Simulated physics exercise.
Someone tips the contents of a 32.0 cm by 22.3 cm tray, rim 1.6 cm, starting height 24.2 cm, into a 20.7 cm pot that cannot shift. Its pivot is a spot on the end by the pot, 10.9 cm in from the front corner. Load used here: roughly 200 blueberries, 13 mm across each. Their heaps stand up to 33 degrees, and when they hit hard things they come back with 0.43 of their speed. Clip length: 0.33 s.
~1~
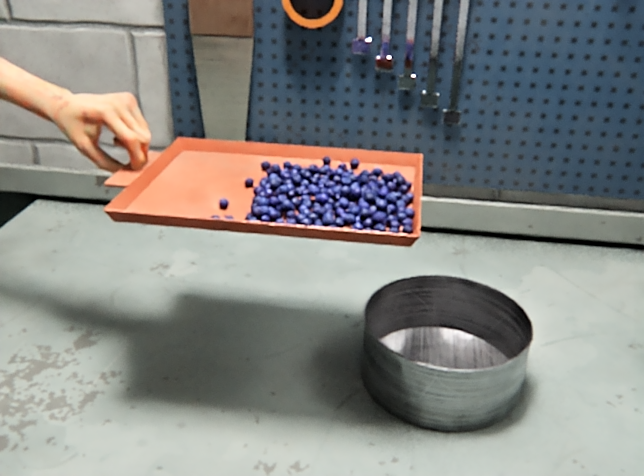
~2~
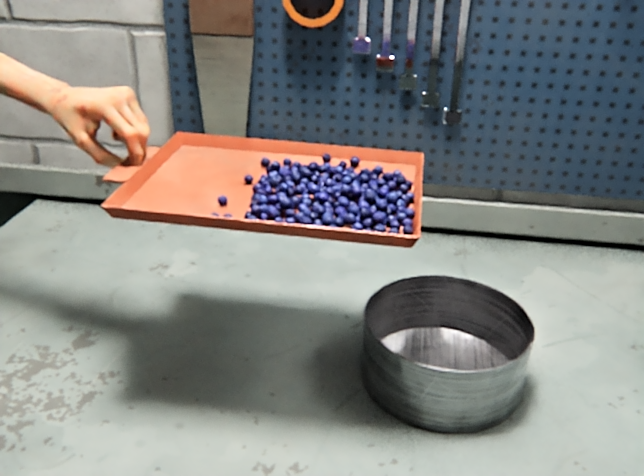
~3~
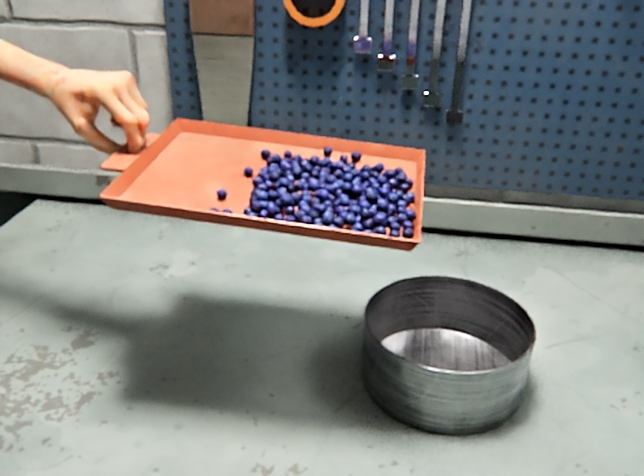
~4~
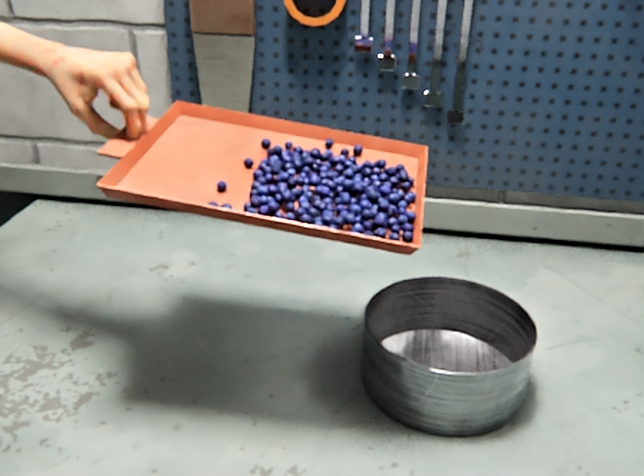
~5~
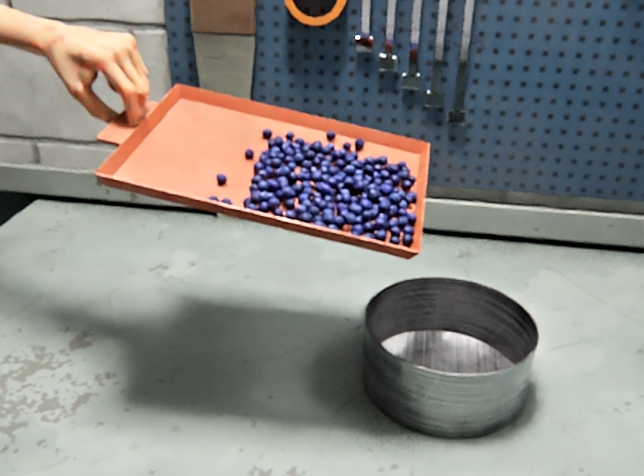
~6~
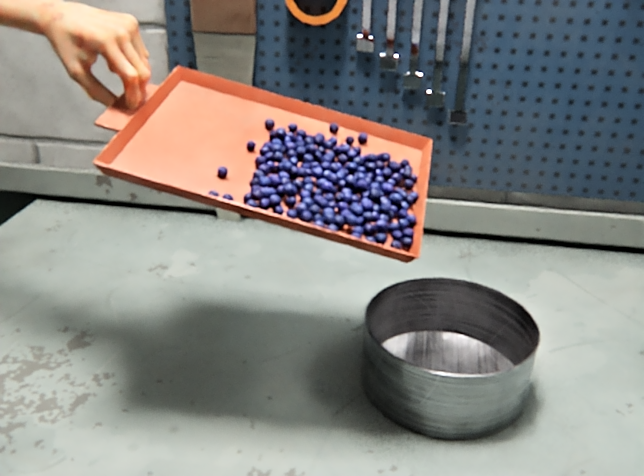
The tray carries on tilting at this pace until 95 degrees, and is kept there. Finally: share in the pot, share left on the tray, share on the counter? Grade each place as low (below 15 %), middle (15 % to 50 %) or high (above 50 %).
Pot - middle; tray - low; counter - high.
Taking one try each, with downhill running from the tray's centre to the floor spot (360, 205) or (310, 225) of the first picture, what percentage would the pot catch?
80 and 30 %.
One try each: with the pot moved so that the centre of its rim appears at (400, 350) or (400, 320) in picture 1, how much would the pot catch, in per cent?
First try about 100 per cent, second try about 70 per cent.
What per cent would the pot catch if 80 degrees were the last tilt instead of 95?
Around 40 in a hundred.
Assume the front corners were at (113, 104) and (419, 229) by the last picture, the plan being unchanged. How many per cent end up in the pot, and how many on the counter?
The pot gets 80 and the counter 20.
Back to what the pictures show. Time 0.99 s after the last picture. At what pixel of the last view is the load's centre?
Near (395, 268).
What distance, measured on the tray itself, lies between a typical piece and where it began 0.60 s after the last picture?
About 2 cm.
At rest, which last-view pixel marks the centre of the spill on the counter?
You'll find it at about pixel (396, 463).
Then, 0.60 s after the last picture, tilt 54 degrees; the tray holds 100 %, the pot 0 %.
Then, 0.99 s after the last picture, tilt 78 degrees; the tray holds 55 %, the pot 10 %.
Then, 1.47 s after the last picture, tilt 95 degrees; the tray holds 0 %, the pot 40 %.
In the end, pot 40 %, tray 0 %, counter 60 %.
